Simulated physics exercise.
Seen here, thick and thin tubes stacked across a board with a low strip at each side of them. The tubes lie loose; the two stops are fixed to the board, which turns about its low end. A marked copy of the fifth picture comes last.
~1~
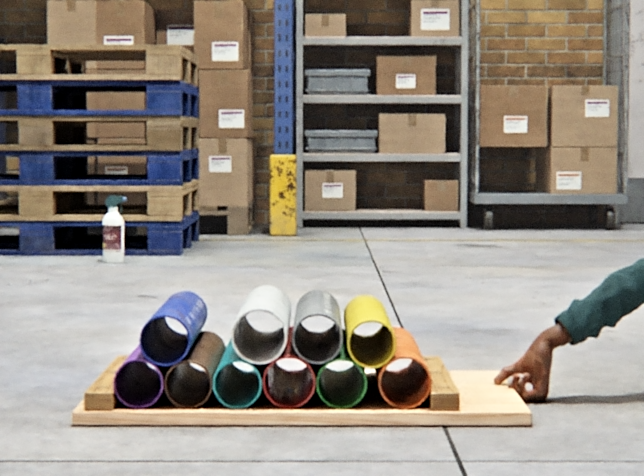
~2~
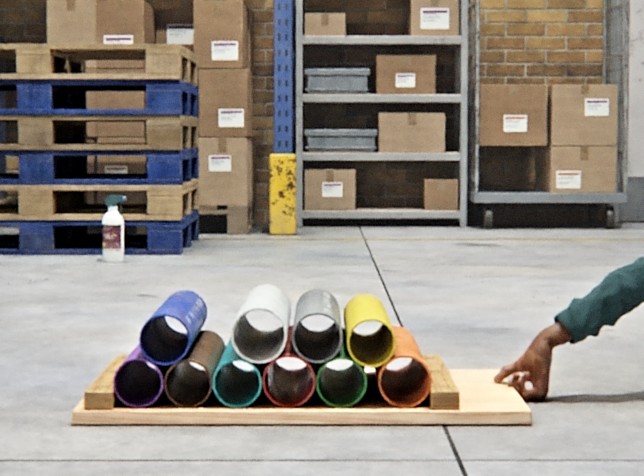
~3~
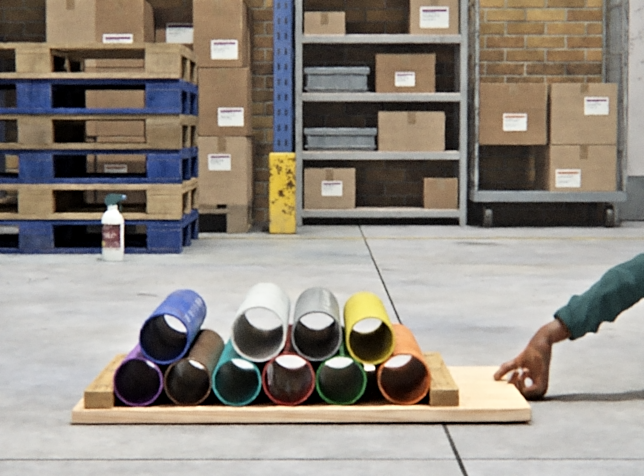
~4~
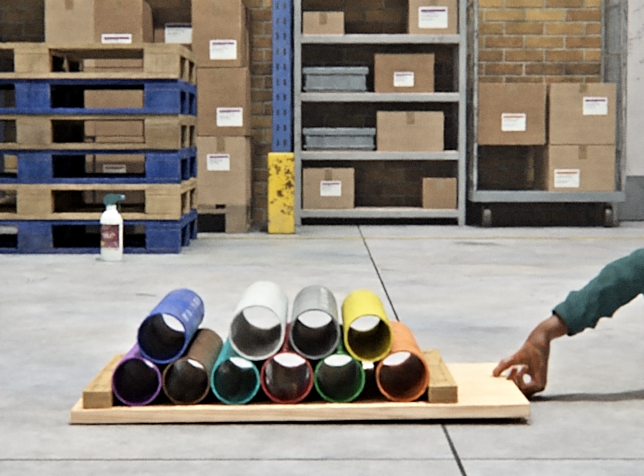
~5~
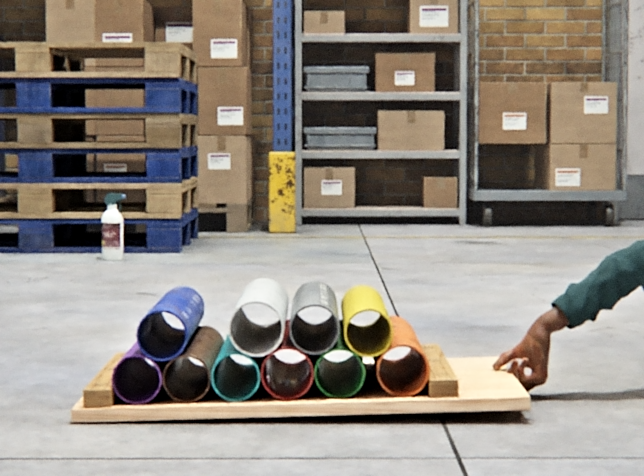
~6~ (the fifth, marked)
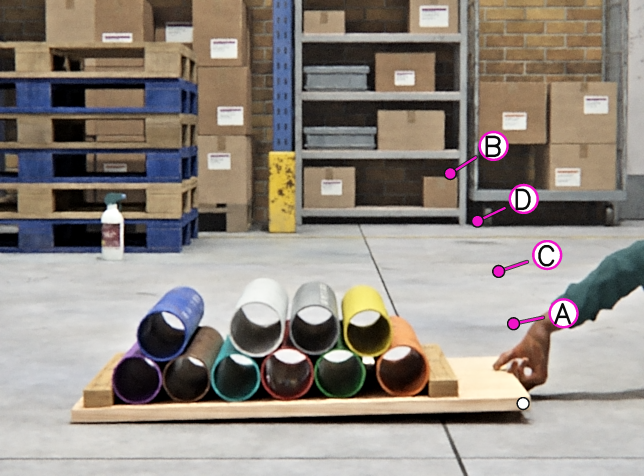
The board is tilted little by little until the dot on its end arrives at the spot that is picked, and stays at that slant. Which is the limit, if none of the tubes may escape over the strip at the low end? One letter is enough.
Lift it to C and no more.
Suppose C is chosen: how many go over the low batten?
It comes to none.
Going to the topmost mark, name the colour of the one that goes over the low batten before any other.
The blue one.
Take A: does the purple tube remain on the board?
The purple tube: Yes.
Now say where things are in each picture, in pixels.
White tube (259, 336); yellow tube (372, 344); grey tube (318, 338), in the first frame.
Grey tube (317, 338); blue tube (165, 339), in the second frame.
Board (303, 384); green tube (341, 380); orange tube (404, 378); white tube (258, 334), in the third frame.
Board (302, 382); purple tube (137, 381); brown tube (186, 381), in the fourth frame.
Board (302, 379); purple tube (137, 379); brown tube (187, 379), in the fifth frame.
On the marked copy, A at (514, 324); B at (450, 174); C at (499, 272); D at (478, 221); the white dot at (523, 404).
Taking C. A third of the way, board at 14°.
Two thirds of the way, board at 19°.
When it is over, board at 19°, none over the low batten.
As for the rest, A none over the low batten; B four over the low batten (white, yellow, grey, blue); D four over the low batten (white, yellow, grey, blue).
